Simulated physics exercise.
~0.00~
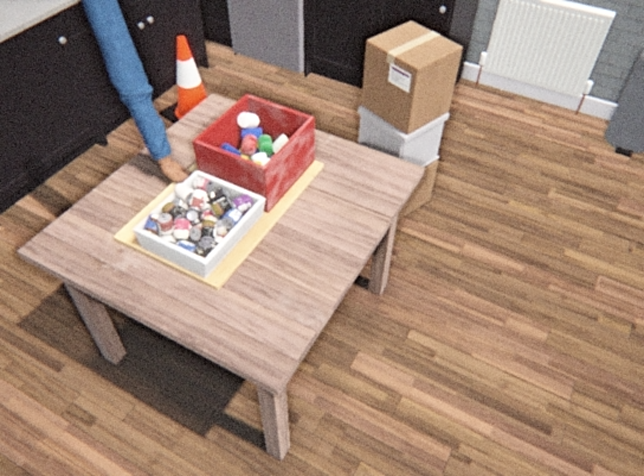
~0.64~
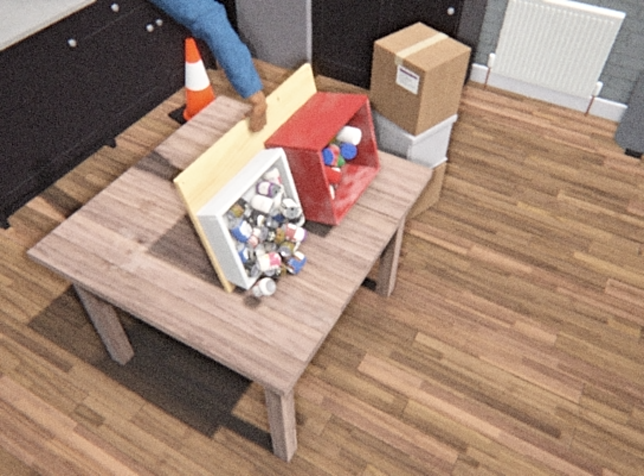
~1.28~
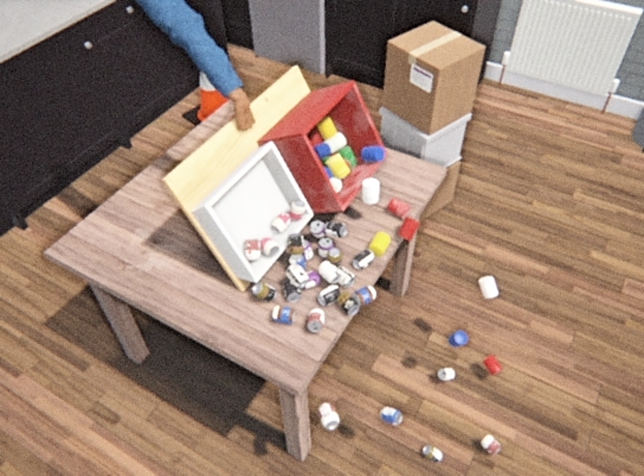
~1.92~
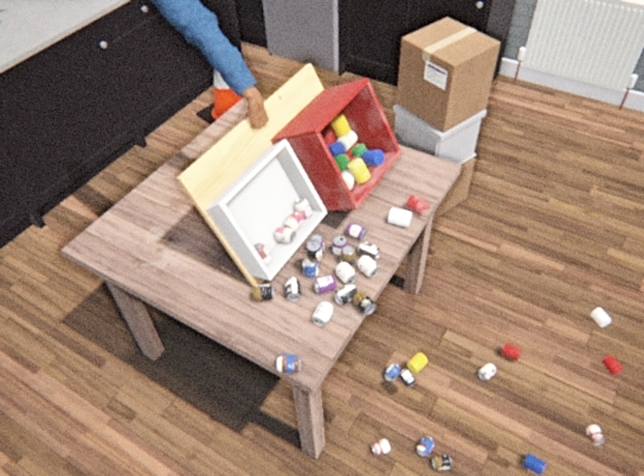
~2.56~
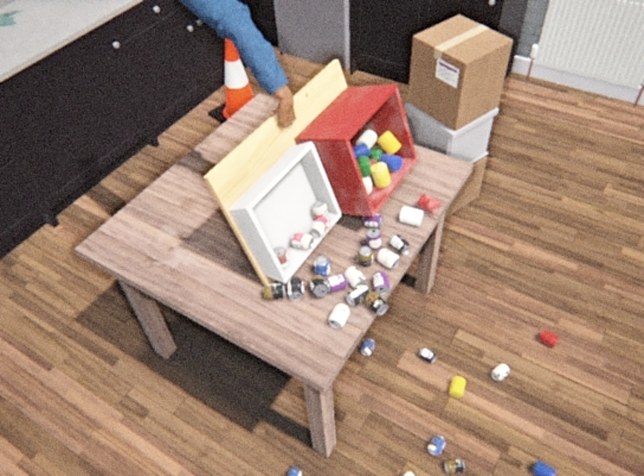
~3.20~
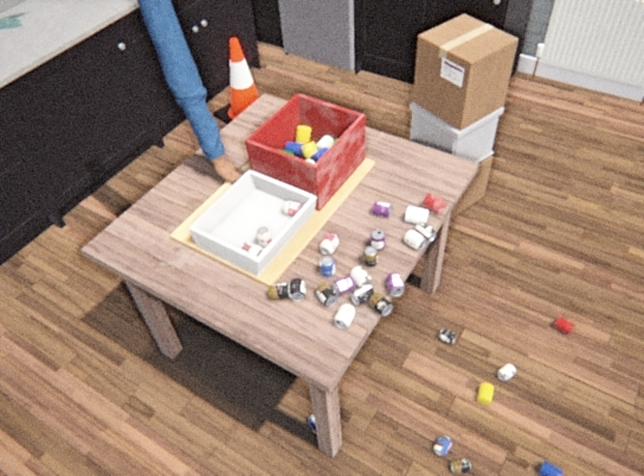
A plywood board carrying a red tub and a white tub is tipped up steeply from its left side by a blue-sleeved arm, spilling small containers across the table and floor, then lowered flat, leaving the white tub nearly empty and the red one still holding several.
